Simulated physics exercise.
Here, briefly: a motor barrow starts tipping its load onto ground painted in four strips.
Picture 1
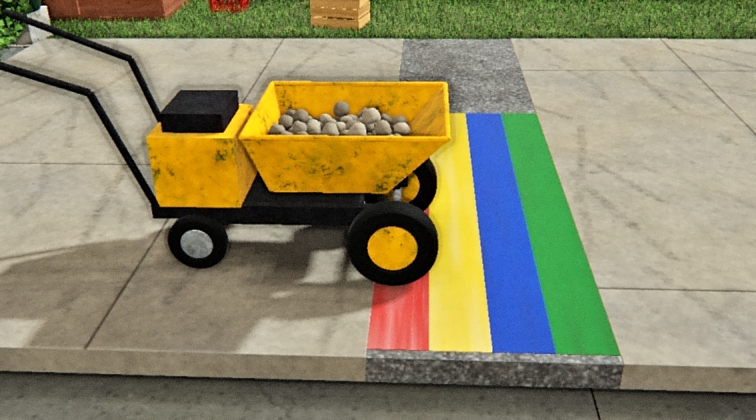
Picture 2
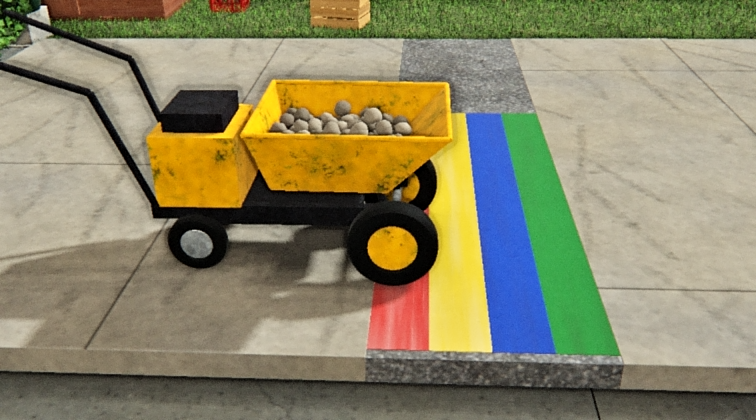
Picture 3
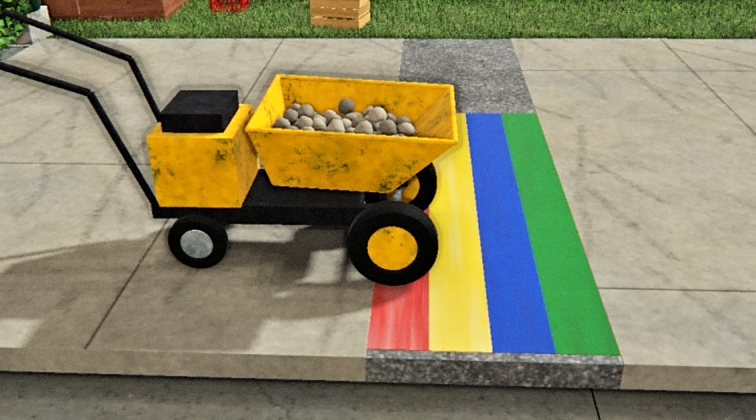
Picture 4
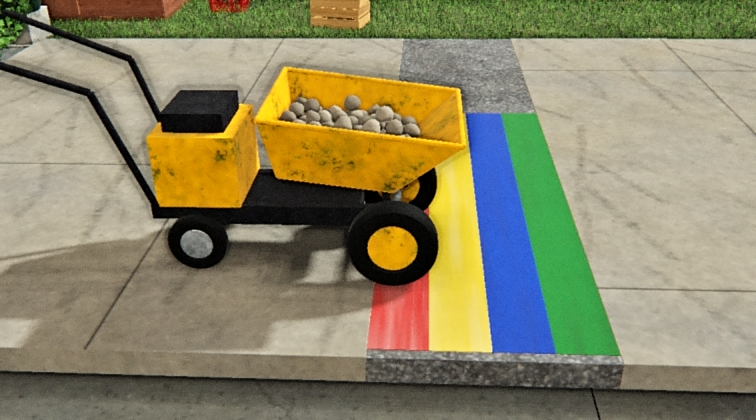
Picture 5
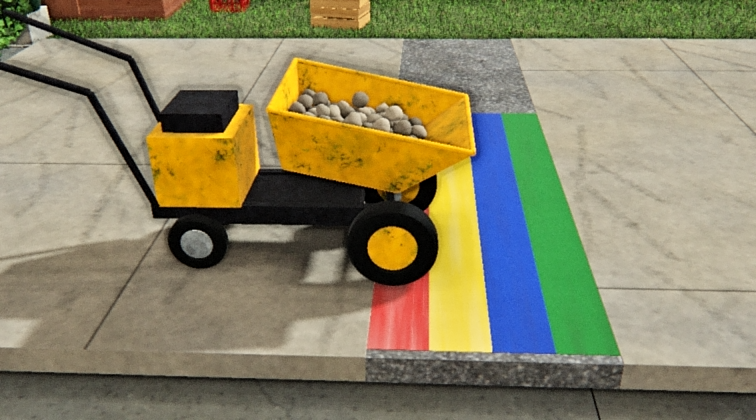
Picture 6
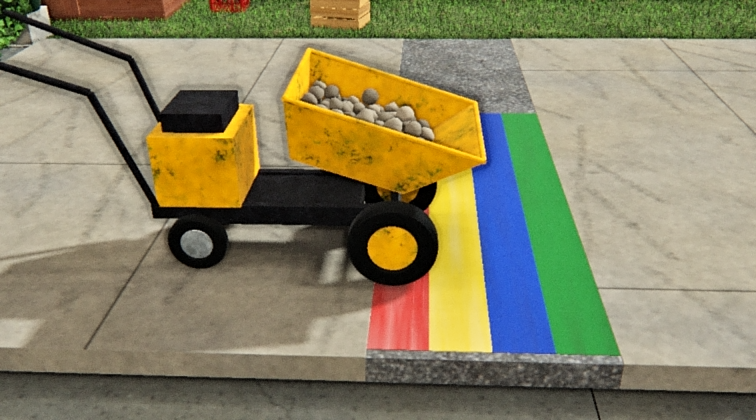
A yellow motor barrow loaded with river pebbles stands still on paving beside red, yellow, blue and green strips, while its skip, level at first, gradually tilts toward the right, its rear rising and its front lip dipping slightly.
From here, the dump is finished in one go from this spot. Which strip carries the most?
The green strip.
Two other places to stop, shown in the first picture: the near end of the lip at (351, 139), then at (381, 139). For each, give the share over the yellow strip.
First try: Some 50 %; second try: 20 %.
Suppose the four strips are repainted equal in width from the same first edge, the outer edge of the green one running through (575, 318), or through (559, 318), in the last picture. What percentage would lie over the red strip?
About 0 % and 0 %.
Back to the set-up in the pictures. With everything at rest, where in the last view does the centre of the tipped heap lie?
Roughly at pixel (557, 243).
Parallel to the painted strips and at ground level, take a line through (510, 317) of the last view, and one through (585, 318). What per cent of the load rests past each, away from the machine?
The first comes to 80 per cent, the second to 30 per cent.
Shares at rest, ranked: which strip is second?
Blue.
Soon after the last picture, skip tipped steeply; all in the skip.
A little later, skip tipped steeply; most in the skip; a small part over the blue strip; a small part over the green strip.
Later still, skip tipped right over; about a quarter in the skip; about a quarter over the blue strip; about half over the green strip; a small part off the paint.
At rest, skip tipped right over; about a quarter in the skip; none over the red strip; none over the yellow strip; a small part over the blue strip; about half over the green strip; about a quarter off the paint.
